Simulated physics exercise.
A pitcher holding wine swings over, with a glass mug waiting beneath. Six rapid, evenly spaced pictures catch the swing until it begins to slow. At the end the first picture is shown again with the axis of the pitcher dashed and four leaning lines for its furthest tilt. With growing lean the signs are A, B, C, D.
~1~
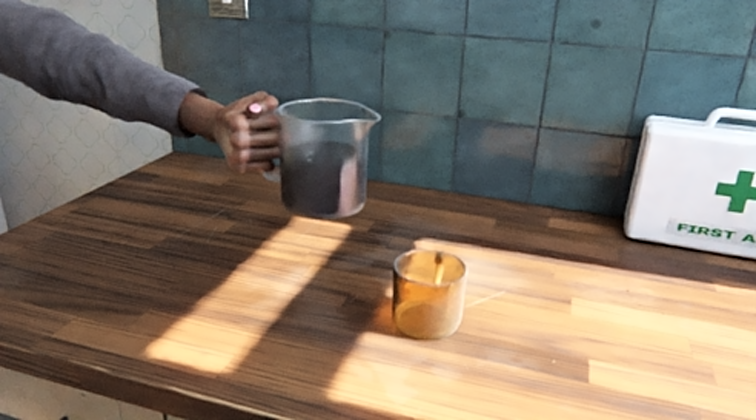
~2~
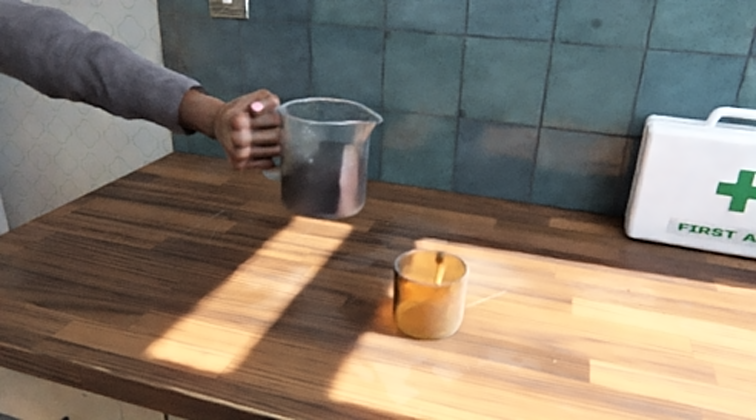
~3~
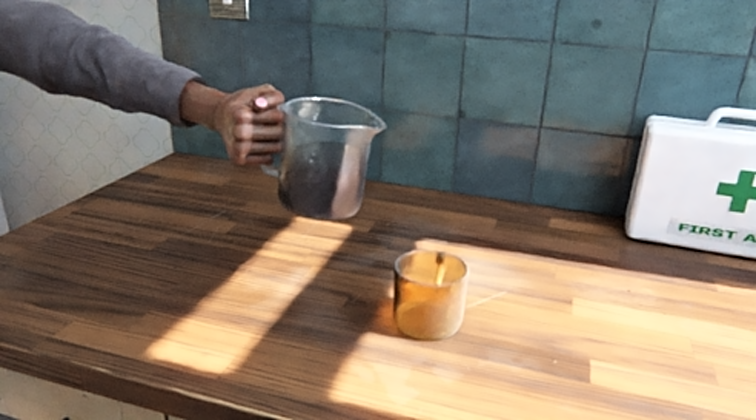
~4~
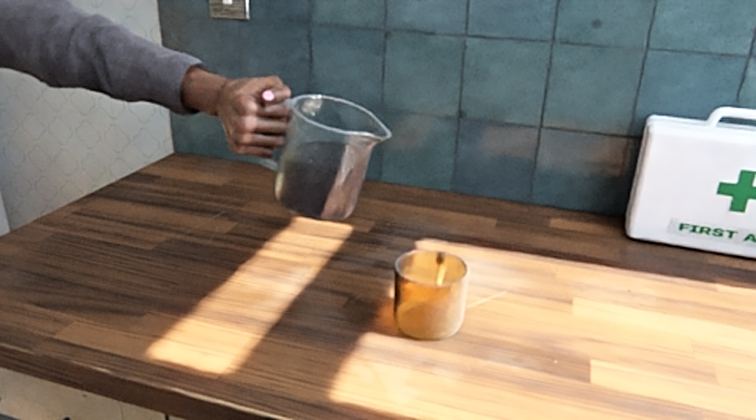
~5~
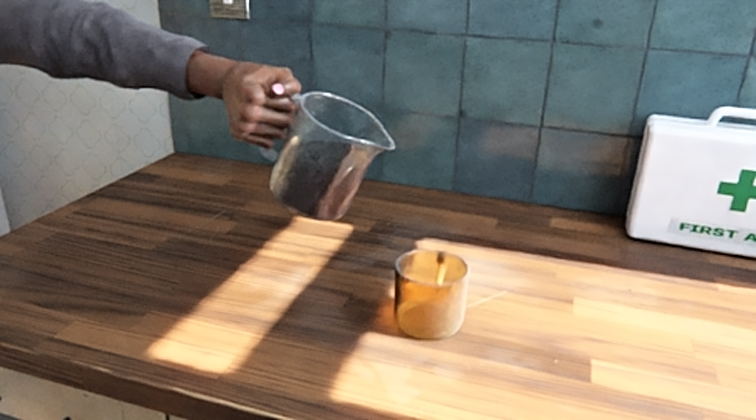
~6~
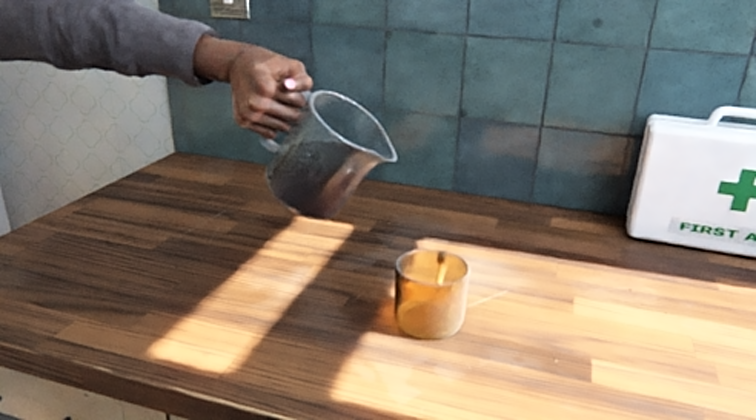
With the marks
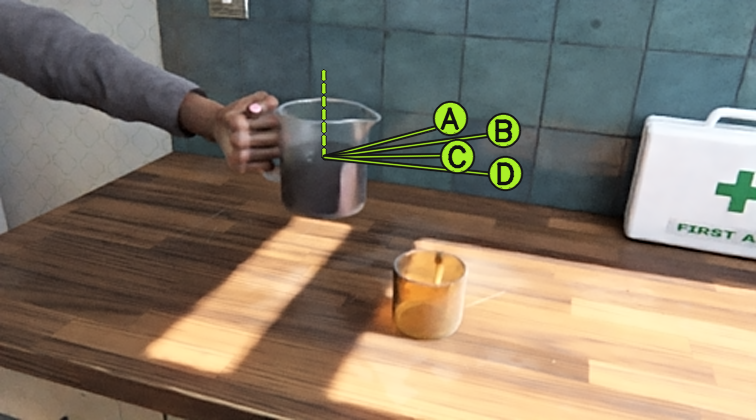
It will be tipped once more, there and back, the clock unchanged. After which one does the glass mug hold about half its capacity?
It is A.
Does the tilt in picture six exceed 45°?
No.
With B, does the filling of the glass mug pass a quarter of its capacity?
Yes, clearly.
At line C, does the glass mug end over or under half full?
Over half.
On the marked copy, A at (435, 128); B at (486, 135); C at (440, 155); D at (488, 174).
For line A, the glass mug ends with about 51 % of what it can hold.
For line B, the glass mug ends with about 67 % of what it can hold.
For line C, the glass mug ends with about 82 % of what it can hold.
For line D, the glass mug ends with about 90 % of what it can hold; 7 % of the wine is spilt.
